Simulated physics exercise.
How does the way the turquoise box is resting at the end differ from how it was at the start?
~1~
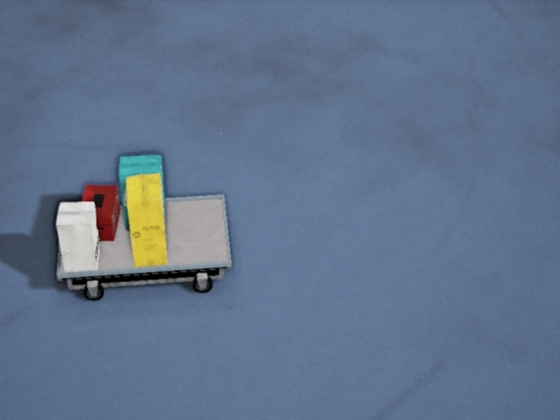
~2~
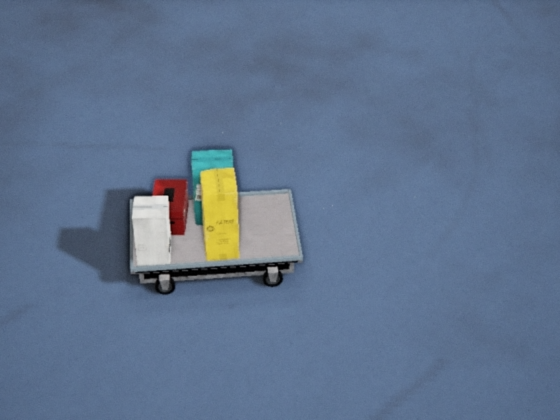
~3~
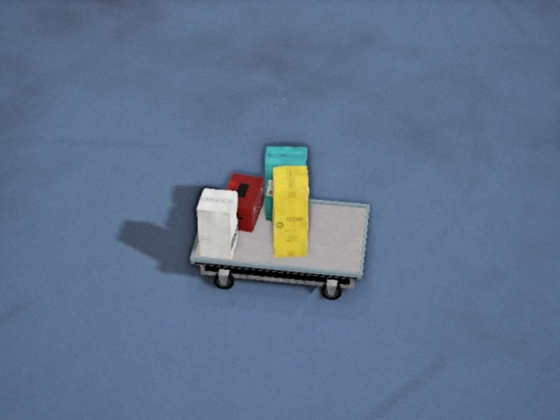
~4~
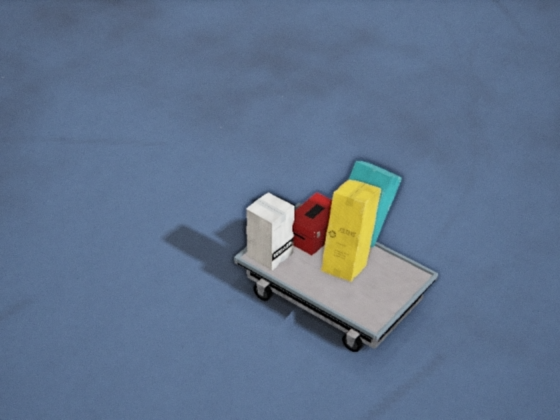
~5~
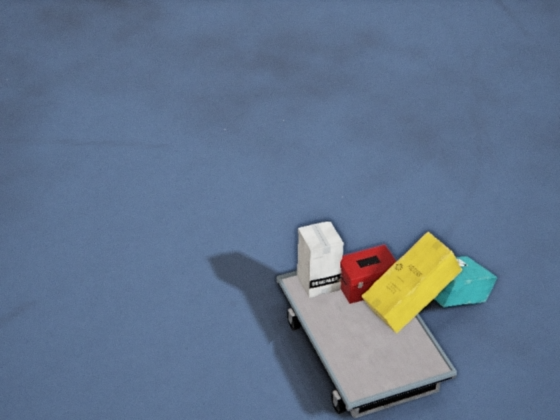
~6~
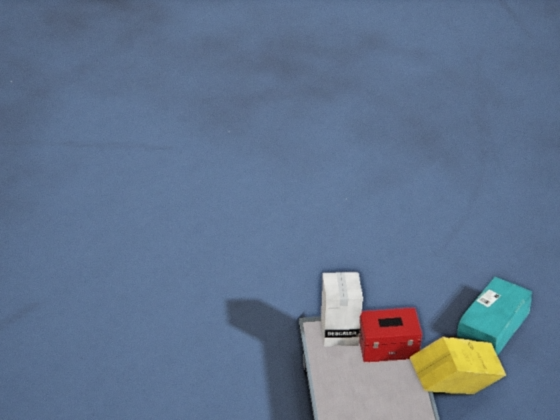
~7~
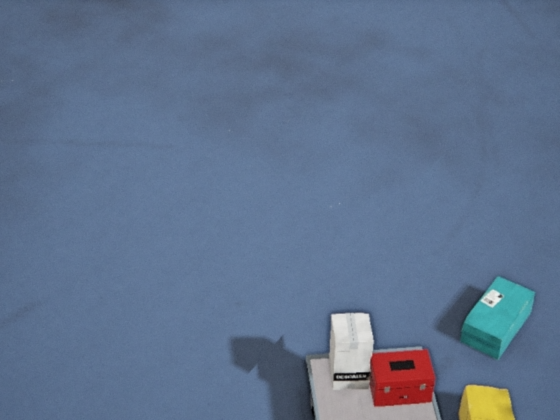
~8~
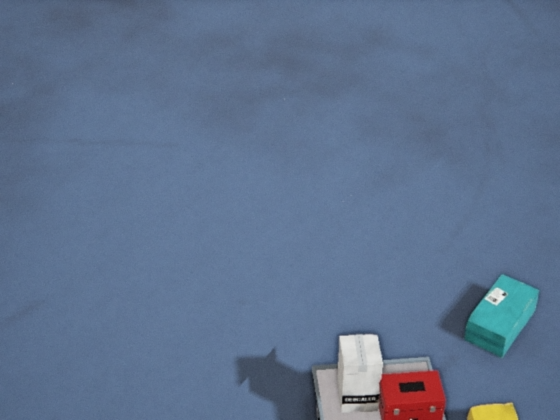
At the start the turquoise box stands upright on the cart, but by the end it is lying on its side on the floor.
